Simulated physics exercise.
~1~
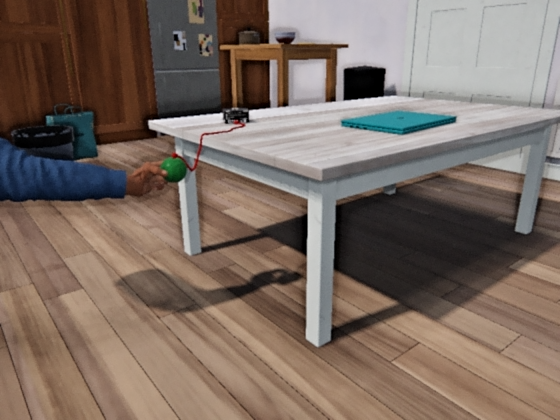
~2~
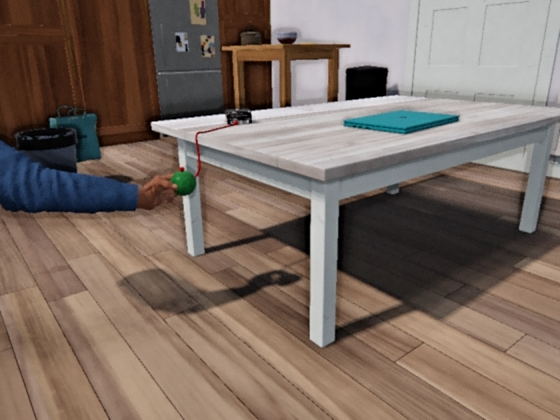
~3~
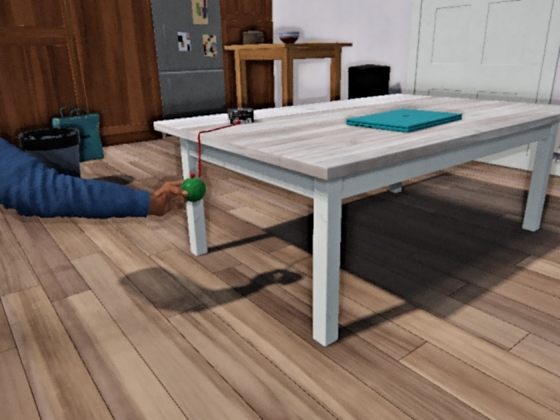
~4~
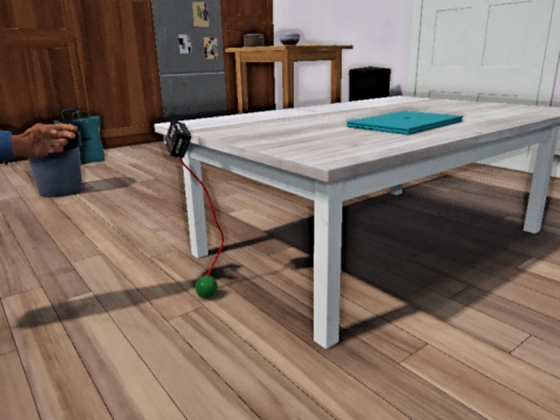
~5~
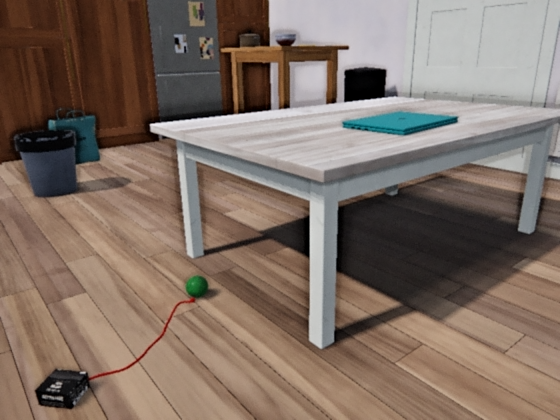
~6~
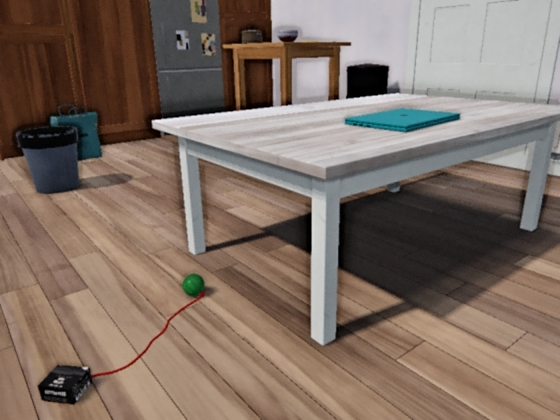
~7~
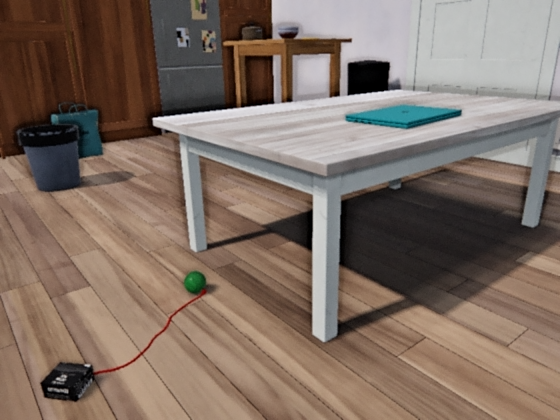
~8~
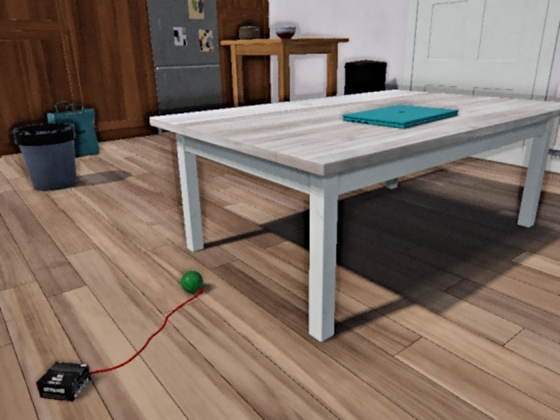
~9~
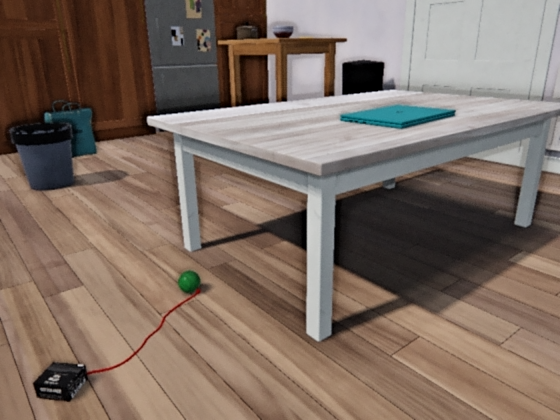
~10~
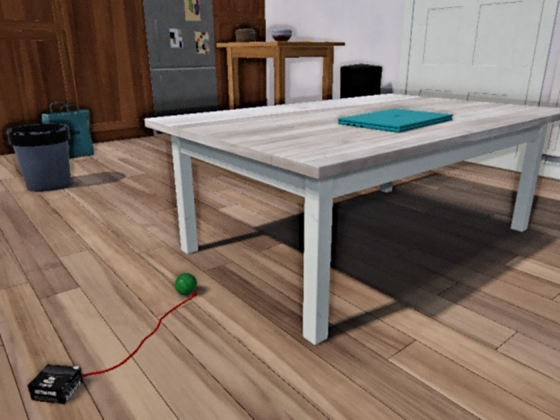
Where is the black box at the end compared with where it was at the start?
At the start the black box sits on the table near its left end. By the end it is lying on the wooden floor to the left of the table, toward the viewer.
